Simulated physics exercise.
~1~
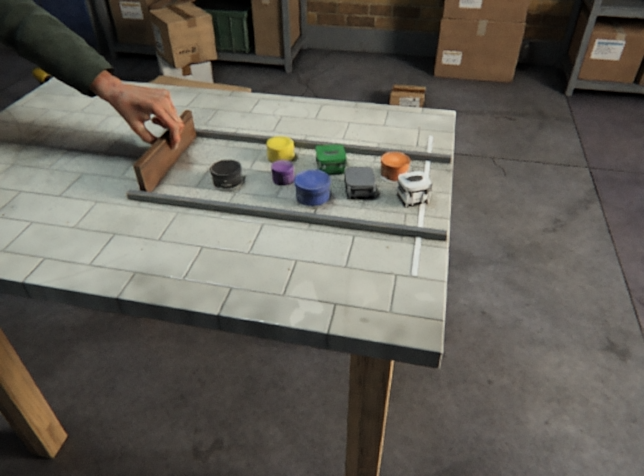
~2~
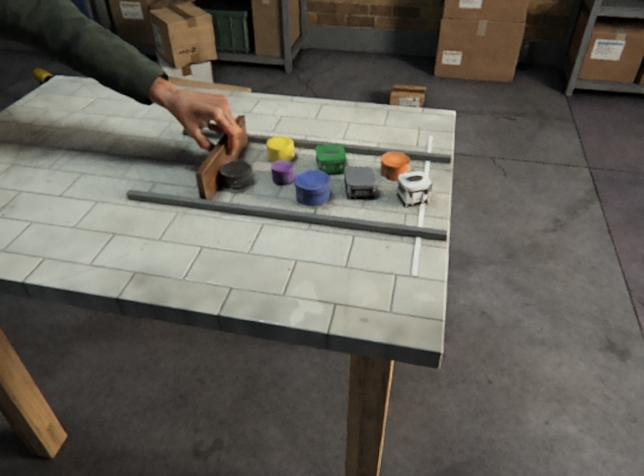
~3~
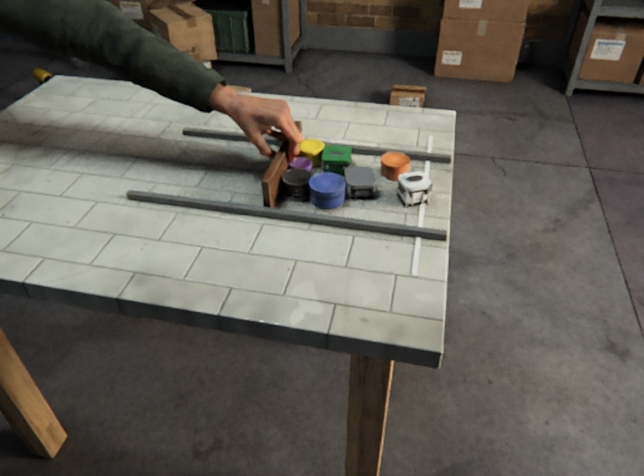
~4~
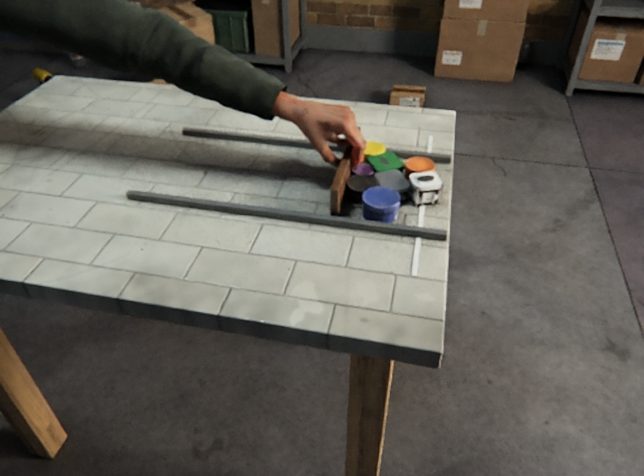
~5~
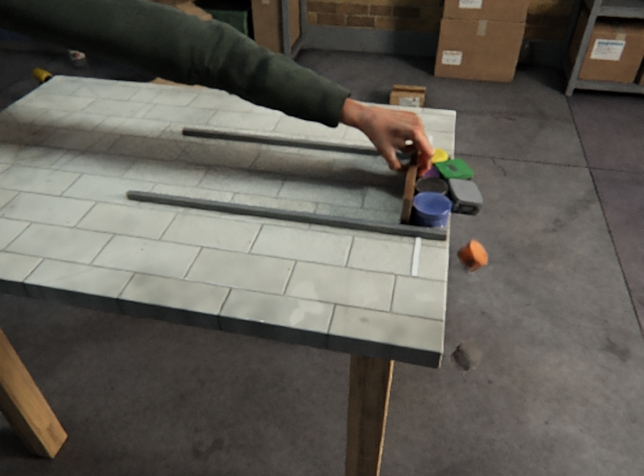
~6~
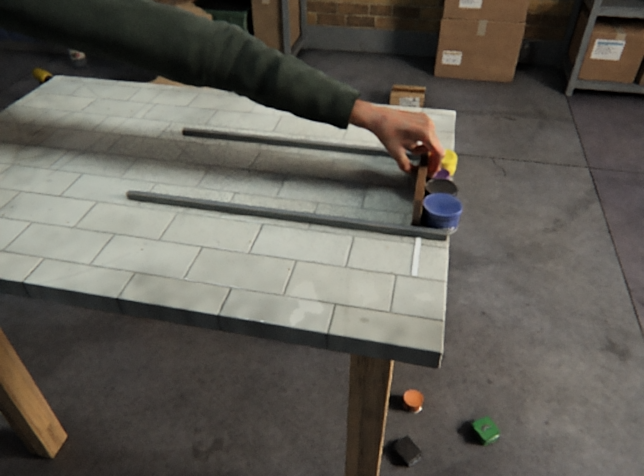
A hand pushed an upright wooden board to the right along a tiled table between two rails, gathering small colourful tins and cases toward the edge until the white, orange, green and grey ones fell off, while the blue and yellow ones stayed at the edge.
